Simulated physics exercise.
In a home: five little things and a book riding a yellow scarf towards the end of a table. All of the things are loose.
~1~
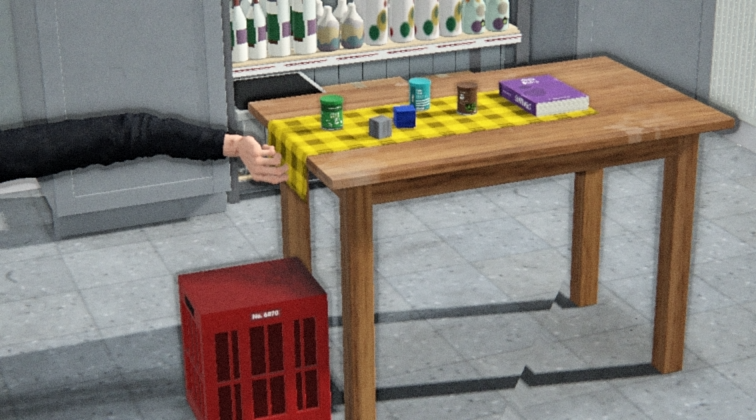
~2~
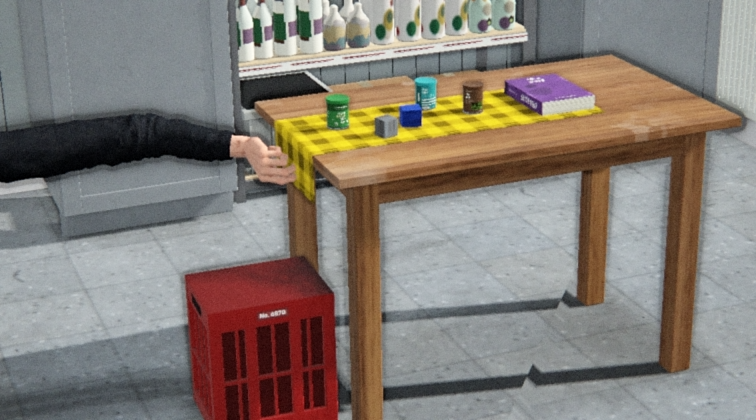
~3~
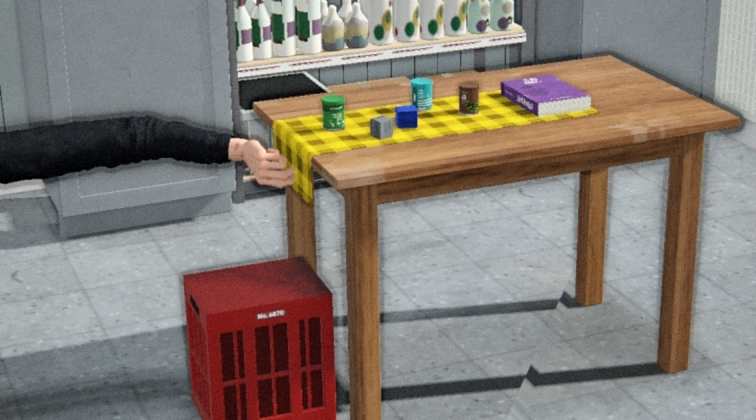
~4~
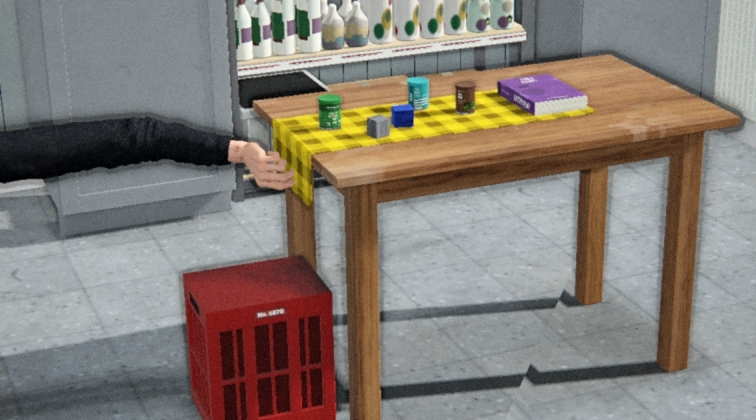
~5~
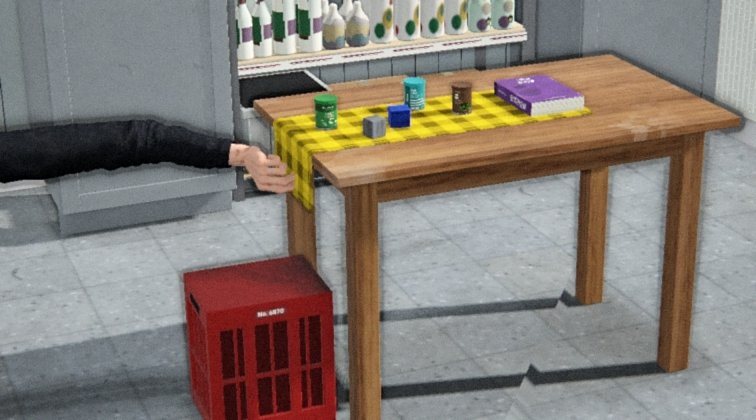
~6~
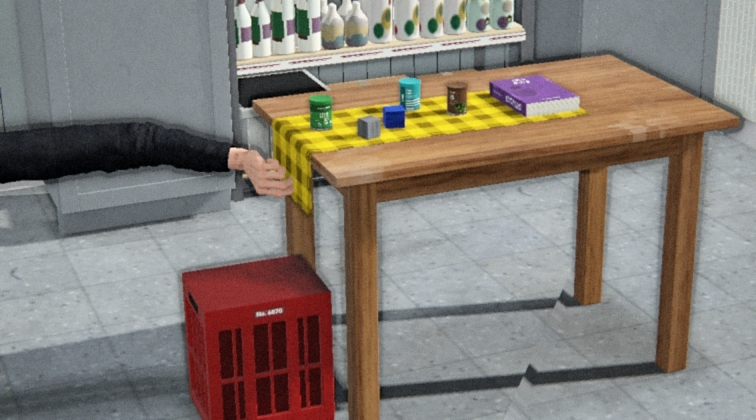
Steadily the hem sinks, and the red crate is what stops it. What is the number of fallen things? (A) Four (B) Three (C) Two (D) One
Two (C).
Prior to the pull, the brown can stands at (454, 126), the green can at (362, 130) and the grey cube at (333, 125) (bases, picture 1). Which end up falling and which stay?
The brown can survives, the green can tumbles off, the grey cube comes down.
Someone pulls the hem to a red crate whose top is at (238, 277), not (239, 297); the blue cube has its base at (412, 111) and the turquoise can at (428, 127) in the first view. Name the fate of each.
The blue cube ends up on top while the turquoise can ends up on top.
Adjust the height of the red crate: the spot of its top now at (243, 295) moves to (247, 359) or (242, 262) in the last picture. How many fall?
You'd get 4 and then 1.
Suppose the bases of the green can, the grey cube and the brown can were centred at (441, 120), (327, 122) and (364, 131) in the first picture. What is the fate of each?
For the green can it's staying, for the grey cube it's falling, for the brown can it's falling.
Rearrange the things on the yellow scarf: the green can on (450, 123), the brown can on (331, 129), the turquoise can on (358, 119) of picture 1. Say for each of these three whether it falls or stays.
The green can stays on; the brown can comes down; the turquoise can is carried off.
Soon after, hem near (293, 251); green can gone.
Then, hem on the crate; green can and grey cube gone.
At rest, hem on the crate; green can and grey cube gone. The answer is two.
